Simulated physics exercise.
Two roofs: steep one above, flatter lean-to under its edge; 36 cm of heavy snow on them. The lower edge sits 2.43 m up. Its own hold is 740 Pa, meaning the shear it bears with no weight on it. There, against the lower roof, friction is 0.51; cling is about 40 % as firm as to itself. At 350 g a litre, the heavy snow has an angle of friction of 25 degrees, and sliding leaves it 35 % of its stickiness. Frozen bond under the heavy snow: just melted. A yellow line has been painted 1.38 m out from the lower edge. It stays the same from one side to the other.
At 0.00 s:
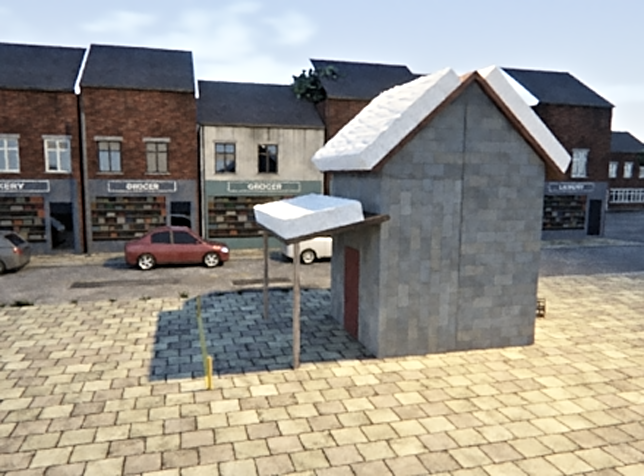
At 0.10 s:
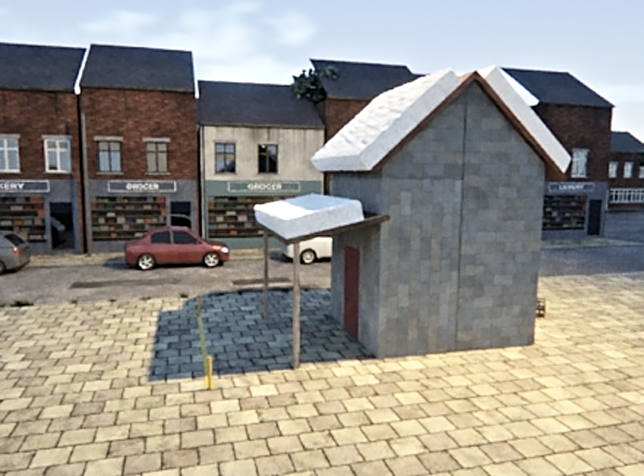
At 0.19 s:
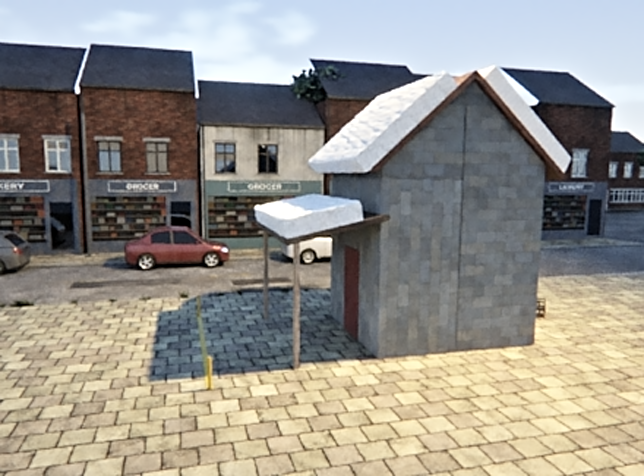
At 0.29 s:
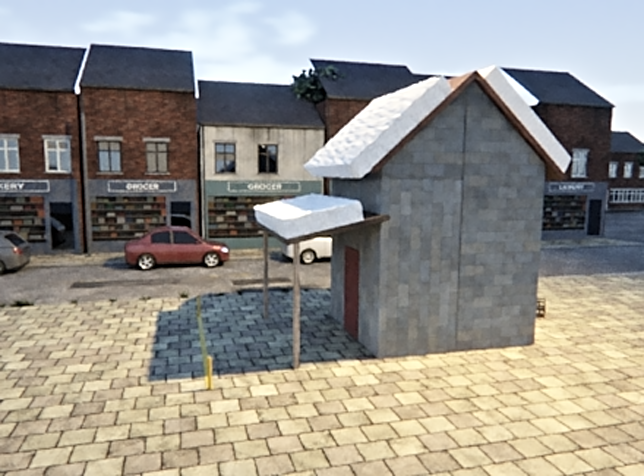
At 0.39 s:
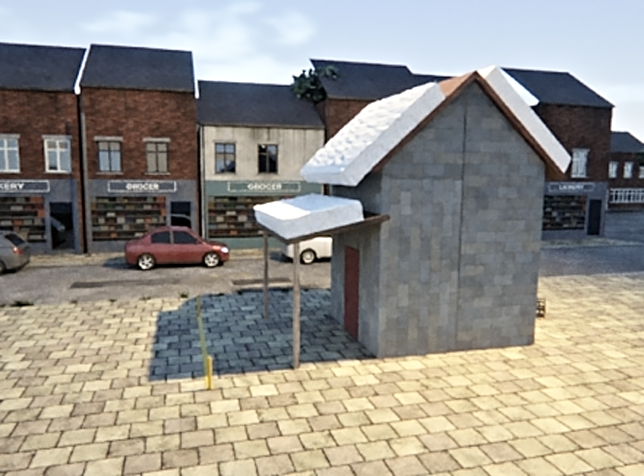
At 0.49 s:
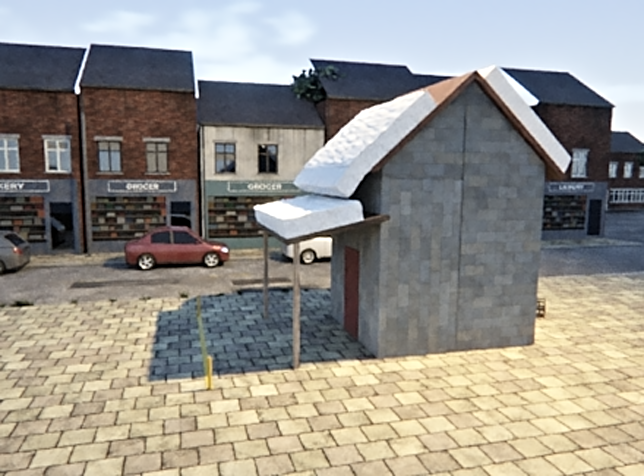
A thick slab of white snow on the steep upper roof of a small grey block building slides slowly down the left slope, baring a strip near the ridge. Its lower edge pushes out past the eave and comes down to the snow on the lean-to, which stays in place.
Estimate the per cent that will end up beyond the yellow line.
Roughly 35 per cent will end up beyond it.
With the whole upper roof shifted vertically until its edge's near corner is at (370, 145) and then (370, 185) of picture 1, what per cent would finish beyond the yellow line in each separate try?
First try 50 %, second try 12 %.
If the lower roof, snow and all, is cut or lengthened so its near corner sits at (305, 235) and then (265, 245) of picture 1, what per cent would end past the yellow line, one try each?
Respectively 45 % and 25 %.
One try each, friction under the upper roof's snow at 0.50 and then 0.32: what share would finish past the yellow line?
First some 10 %, after that some 20 %.
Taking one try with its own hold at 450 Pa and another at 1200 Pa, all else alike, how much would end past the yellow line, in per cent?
It'd be some 40 percent the first time and some 20 percent the second.
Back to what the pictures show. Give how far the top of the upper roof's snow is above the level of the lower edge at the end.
0.7 m, give or take.
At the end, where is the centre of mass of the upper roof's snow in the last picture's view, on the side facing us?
(223, 321), roughly.
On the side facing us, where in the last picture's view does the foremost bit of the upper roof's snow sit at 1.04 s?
(263, 219) or thereabouts.
By 1.04 s, none is below the lower edge and 0 % is past the line.
By 1.69 s, 49 % is below the lower edge and 19 % is past the line.
By 2.35 s, 61 % is below the lower edge and 35 % is past the line.
By 3.00 s, 61 % is below the lower edge and 35 % is past the line.
By 3.10 s, at the end, 61 % is below the lower edge and 35 % is past the line.
